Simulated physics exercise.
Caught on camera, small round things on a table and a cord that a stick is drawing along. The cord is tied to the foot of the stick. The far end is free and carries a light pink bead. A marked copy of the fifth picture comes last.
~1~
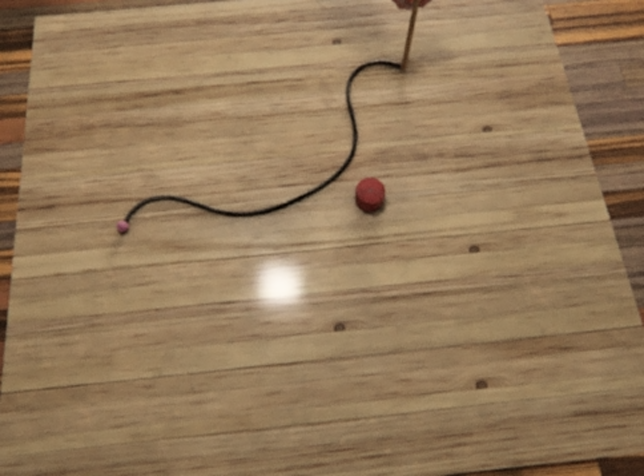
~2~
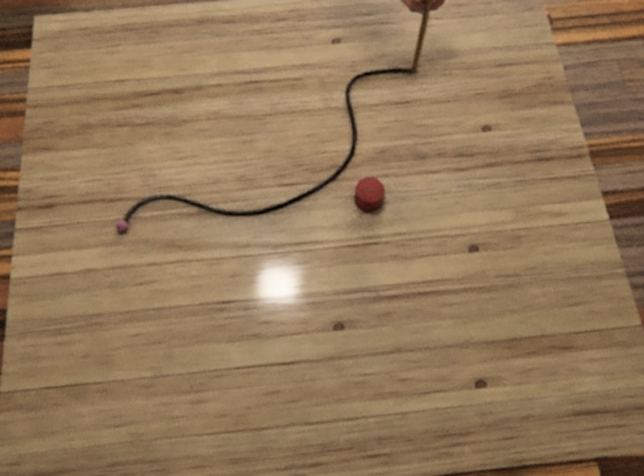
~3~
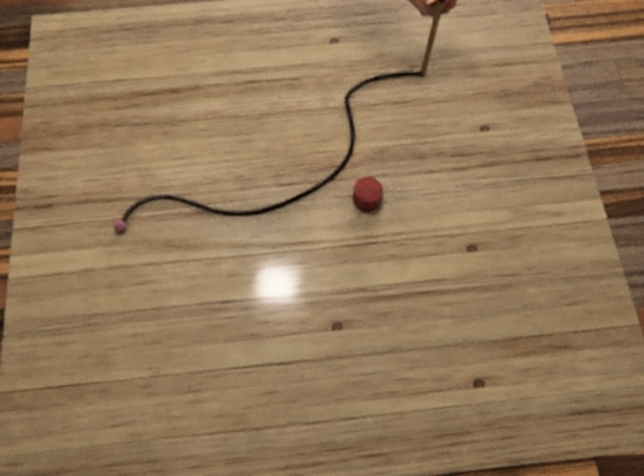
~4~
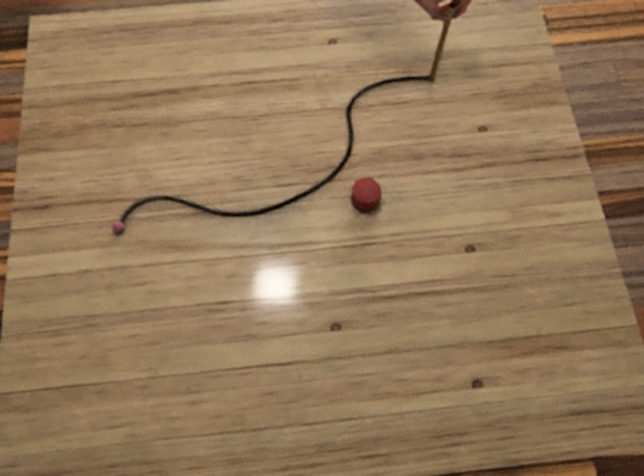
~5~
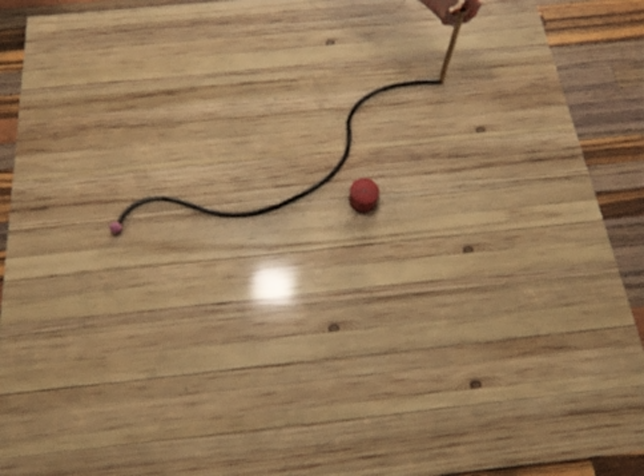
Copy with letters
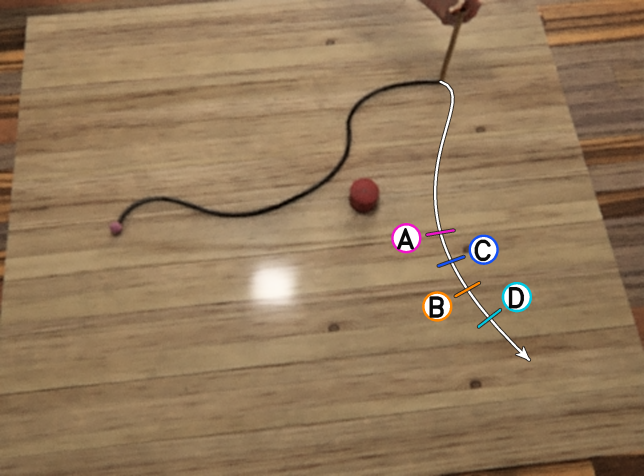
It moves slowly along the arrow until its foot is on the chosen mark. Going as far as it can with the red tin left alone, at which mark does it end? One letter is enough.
B.
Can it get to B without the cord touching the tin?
For that mark, yes.
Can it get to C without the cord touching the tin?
Yes.
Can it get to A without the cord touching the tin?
For that mark, yes.
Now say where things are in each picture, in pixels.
Free end (122, 227); red tin (370, 195), in the first frame.
Free end (122, 226); red tin (369, 194), in the second frame.
Free end (120, 226); red tin (368, 194), in the third frame.
Free end (118, 227); red tin (366, 195), in the fourth frame.
Free end (116, 228); red tin (364, 195), in the fifth frame.
On the marked copy, A at (440, 233); B at (467, 289); C at (451, 261); D at (490, 318); the route from (441, 82) via (437, 213) to (529, 360).
Taking B. A third of the way, foot of the stick (442, 146), middle of the cord (308, 192), free end (116, 228).
Two thirds of the way, foot of the stick (438, 221), middle of the cord (308, 192), free end (116, 228).
When it is over, foot of the stick (467, 290), middle of the cord (308, 192), free end (116, 228); nothing has been touched.
As for the rest, A is safe but short; C is safe but short; D brings the cord against the tin.
